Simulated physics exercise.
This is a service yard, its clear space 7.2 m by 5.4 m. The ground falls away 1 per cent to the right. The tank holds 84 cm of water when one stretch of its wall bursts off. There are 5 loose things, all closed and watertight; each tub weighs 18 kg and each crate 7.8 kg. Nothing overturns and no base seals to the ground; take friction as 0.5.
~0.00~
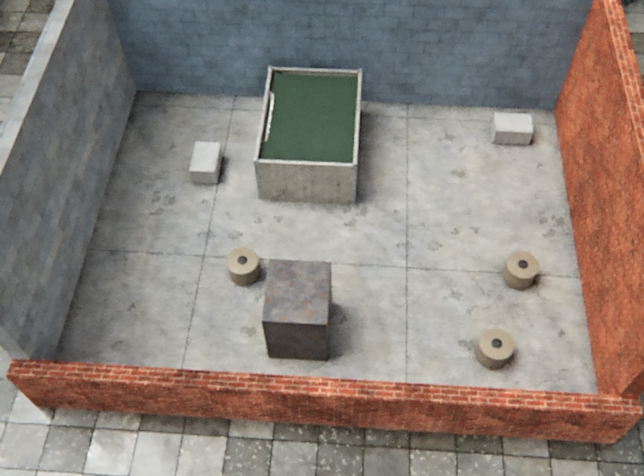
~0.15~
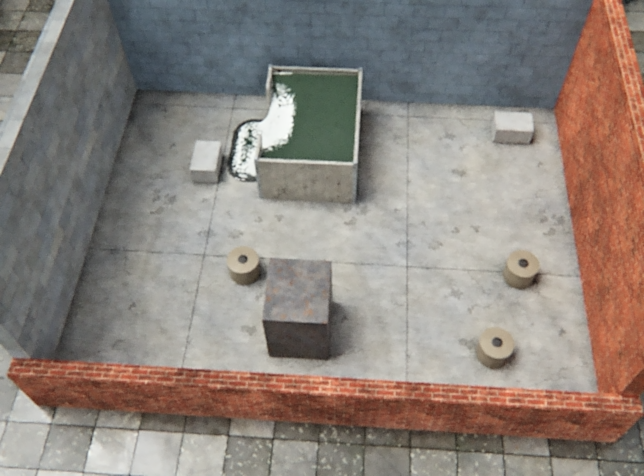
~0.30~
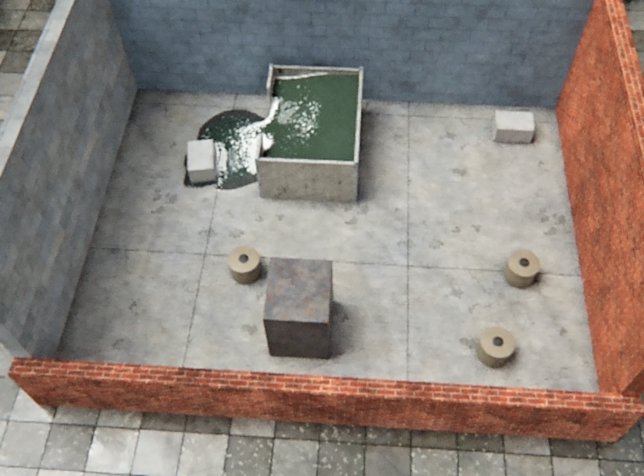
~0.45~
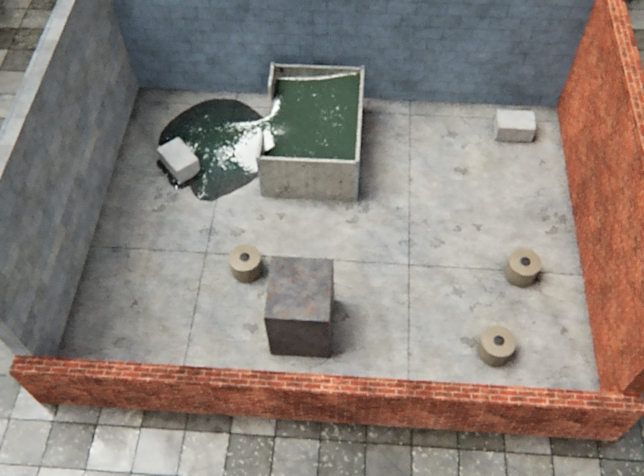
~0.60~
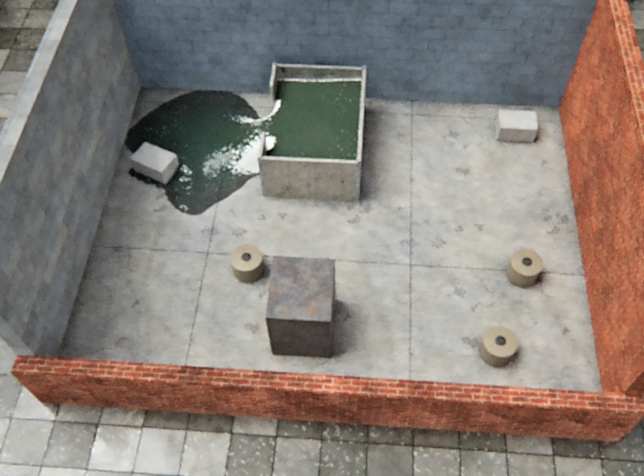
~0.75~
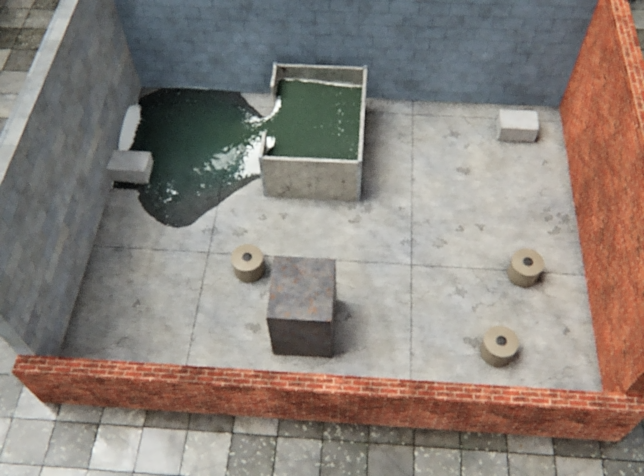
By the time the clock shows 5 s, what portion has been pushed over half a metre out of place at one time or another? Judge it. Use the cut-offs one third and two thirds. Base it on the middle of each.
Under a third.
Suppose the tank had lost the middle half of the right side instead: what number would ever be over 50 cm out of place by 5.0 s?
In that case the number is 3.
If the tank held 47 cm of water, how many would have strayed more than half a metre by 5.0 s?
That would make 1 of them.
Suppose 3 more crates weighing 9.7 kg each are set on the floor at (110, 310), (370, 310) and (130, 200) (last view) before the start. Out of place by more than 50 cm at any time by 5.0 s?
Check, in order - exceeded, not exceeded, exceeded.
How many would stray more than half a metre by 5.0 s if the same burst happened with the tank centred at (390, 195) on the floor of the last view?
Result: 1.
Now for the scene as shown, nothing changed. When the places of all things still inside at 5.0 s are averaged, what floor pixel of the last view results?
Near (404, 273).
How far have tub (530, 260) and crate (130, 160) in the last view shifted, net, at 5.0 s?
Going in order, that's 0 cm for one and 350 cm for the other.
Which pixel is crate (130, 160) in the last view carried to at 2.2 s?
About pixel (113, 203).
After 1.1 s 1 of 5 are over 50 cm from their spots; 1 afloat.
After 2.2 s 1 of 5 are over 50 cm from their spots; 1 afloat.
After 3.5 s 1 of 5 are over 50 cm from their spots; 1 afloat.
After 5.0 s 1 of 5 are over 50 cm from their spots, and 1 have been at some point; 1 afloat.
